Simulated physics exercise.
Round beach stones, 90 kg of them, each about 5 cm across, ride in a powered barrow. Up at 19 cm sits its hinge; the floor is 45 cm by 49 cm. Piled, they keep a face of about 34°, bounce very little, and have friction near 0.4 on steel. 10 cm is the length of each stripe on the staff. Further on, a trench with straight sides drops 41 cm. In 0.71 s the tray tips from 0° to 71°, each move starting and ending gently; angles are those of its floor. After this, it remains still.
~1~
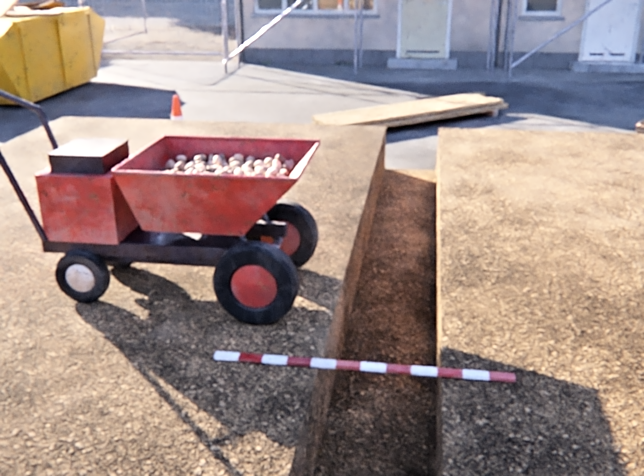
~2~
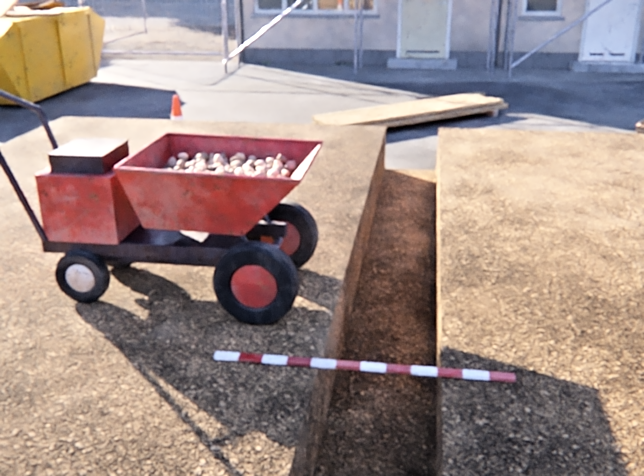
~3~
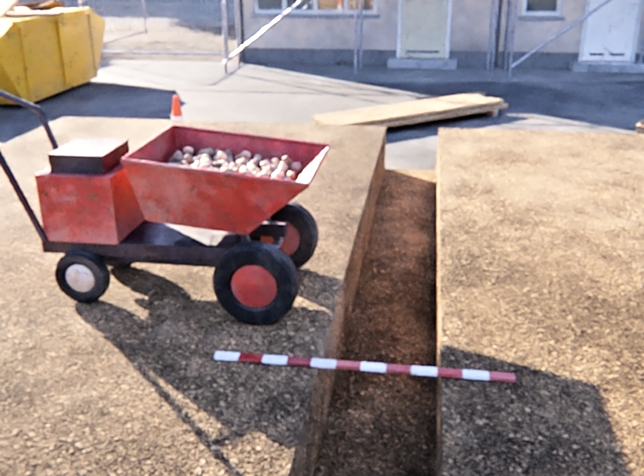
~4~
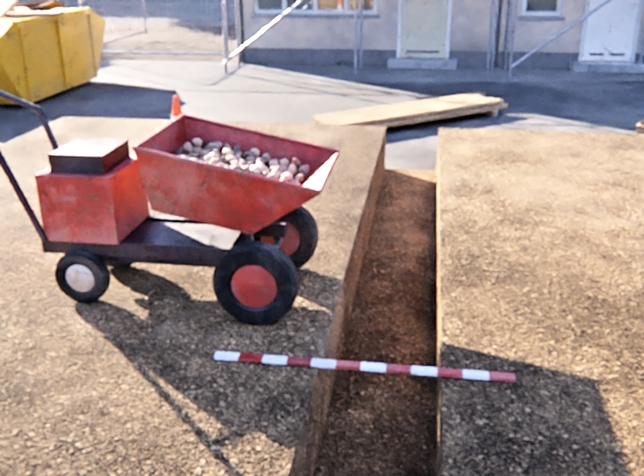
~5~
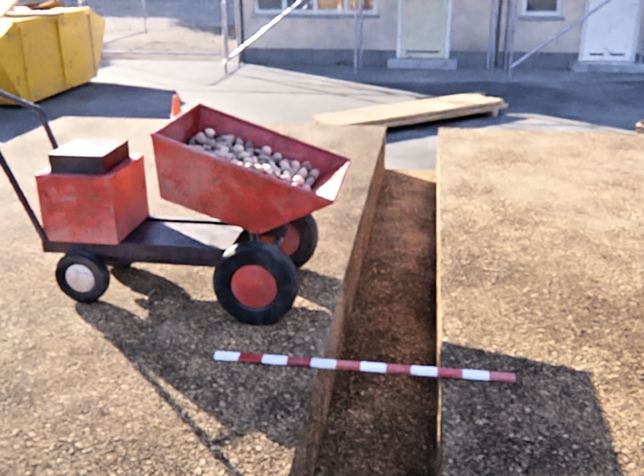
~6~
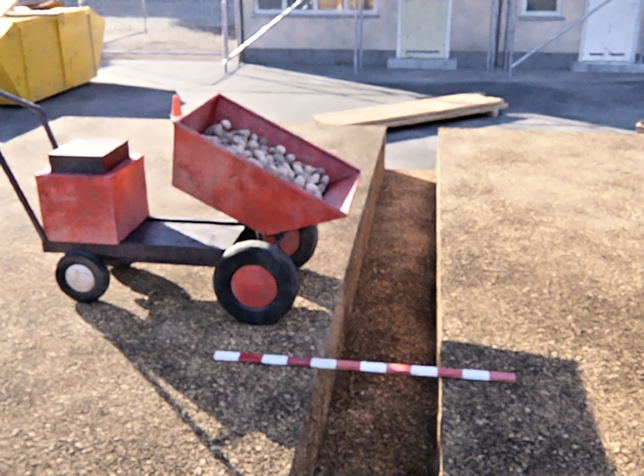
A red barrow's tray of round stones slowly tilts down to the right beside a trench.
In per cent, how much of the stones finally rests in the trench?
Roughly 68 per cent of them.
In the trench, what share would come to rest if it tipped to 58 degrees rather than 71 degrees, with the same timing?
About 75 per cent would end up in the trench.
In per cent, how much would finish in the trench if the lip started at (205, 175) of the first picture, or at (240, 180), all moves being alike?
Around 85% for the first place and 100% for the second.
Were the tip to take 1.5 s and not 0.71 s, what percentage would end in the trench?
In that case some 90 per cent.
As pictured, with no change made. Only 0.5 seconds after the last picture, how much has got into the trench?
About 30 per cent by then.
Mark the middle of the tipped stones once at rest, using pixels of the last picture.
About (421, 366).
Then, 0.2 s after the last picture the floor is at 60°, 100 % in the tray; the foremost stones are at (360, 243).
Then, 0.5 s after the last picture the floor is at 71°, 68 % in the tray, 30 % in the trench, 2 % past the trench; the foremost stones are at (454, 303).
Then, 0.9 s after the last picture the floor is at 71°, 9 % in the tray, 60 % in the trench, 31 % past the trench; the foremost stones are at (582, 307).
Then, 2.8 s after the last picture the floor is at 71°, 0 % in the tray, 68 % in the trench, 32 % past the trench; the foremost stones are past the picture's edge.
